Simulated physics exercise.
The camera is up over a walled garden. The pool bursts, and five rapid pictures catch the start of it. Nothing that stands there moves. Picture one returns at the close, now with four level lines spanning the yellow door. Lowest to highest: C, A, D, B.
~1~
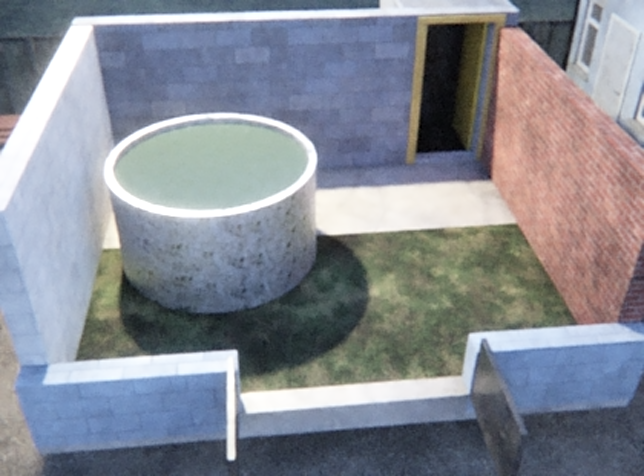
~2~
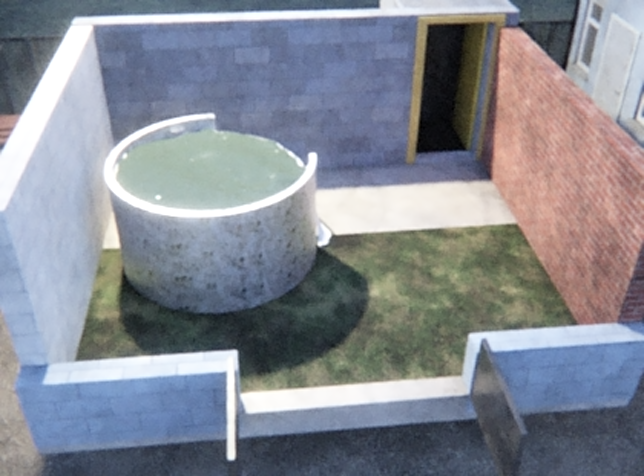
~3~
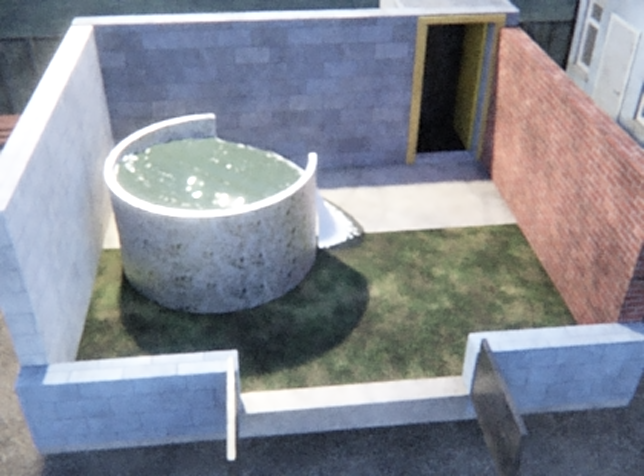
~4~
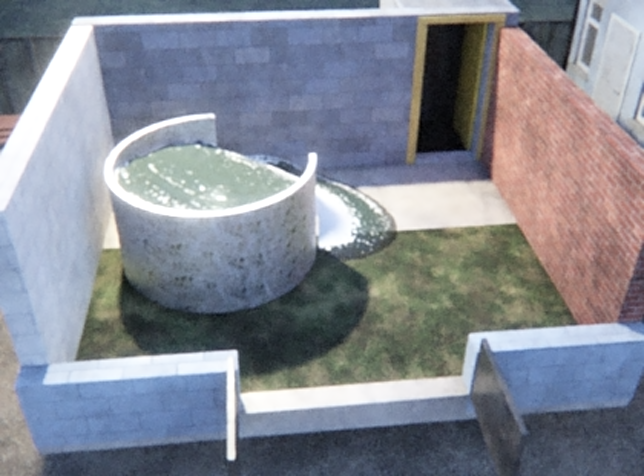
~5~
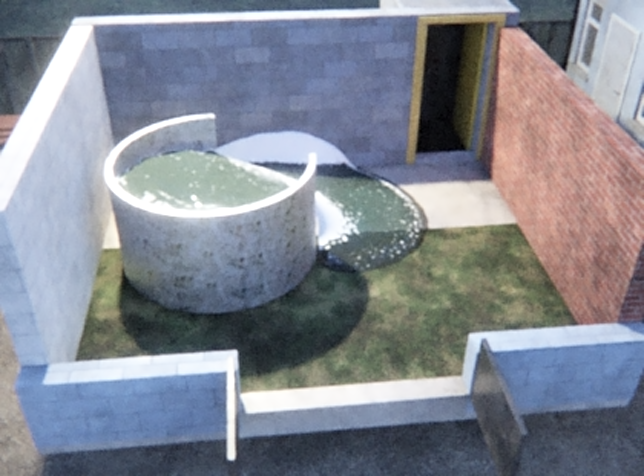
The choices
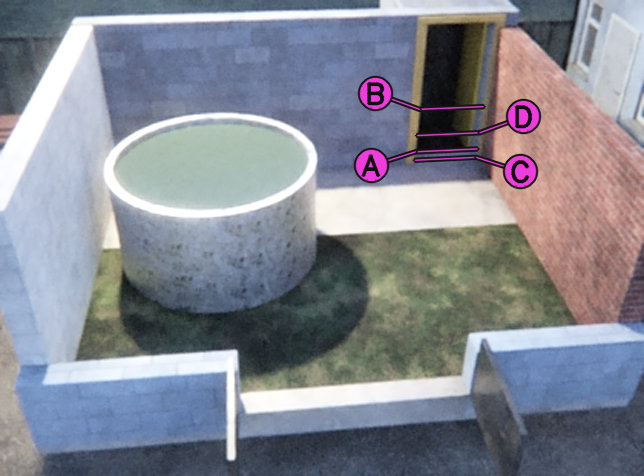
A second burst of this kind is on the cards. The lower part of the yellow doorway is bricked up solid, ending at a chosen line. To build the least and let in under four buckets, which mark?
Height B.
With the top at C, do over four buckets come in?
Yes, it does.
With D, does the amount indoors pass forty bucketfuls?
No.
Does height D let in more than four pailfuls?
Yes, it does.
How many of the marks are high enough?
One.
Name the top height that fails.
It is D.
On the marked copy, A at (446, 150); B at (451, 107); C at (445, 158); D at (448, 134); from the bottom up C, A, D, B.
For height A, dozens of bucketfuls pour in.
For height B, a bucket or two gets in.
For height C, dozens of bucketfuls pour in.
For height D, some 15 bucketfuls get in.
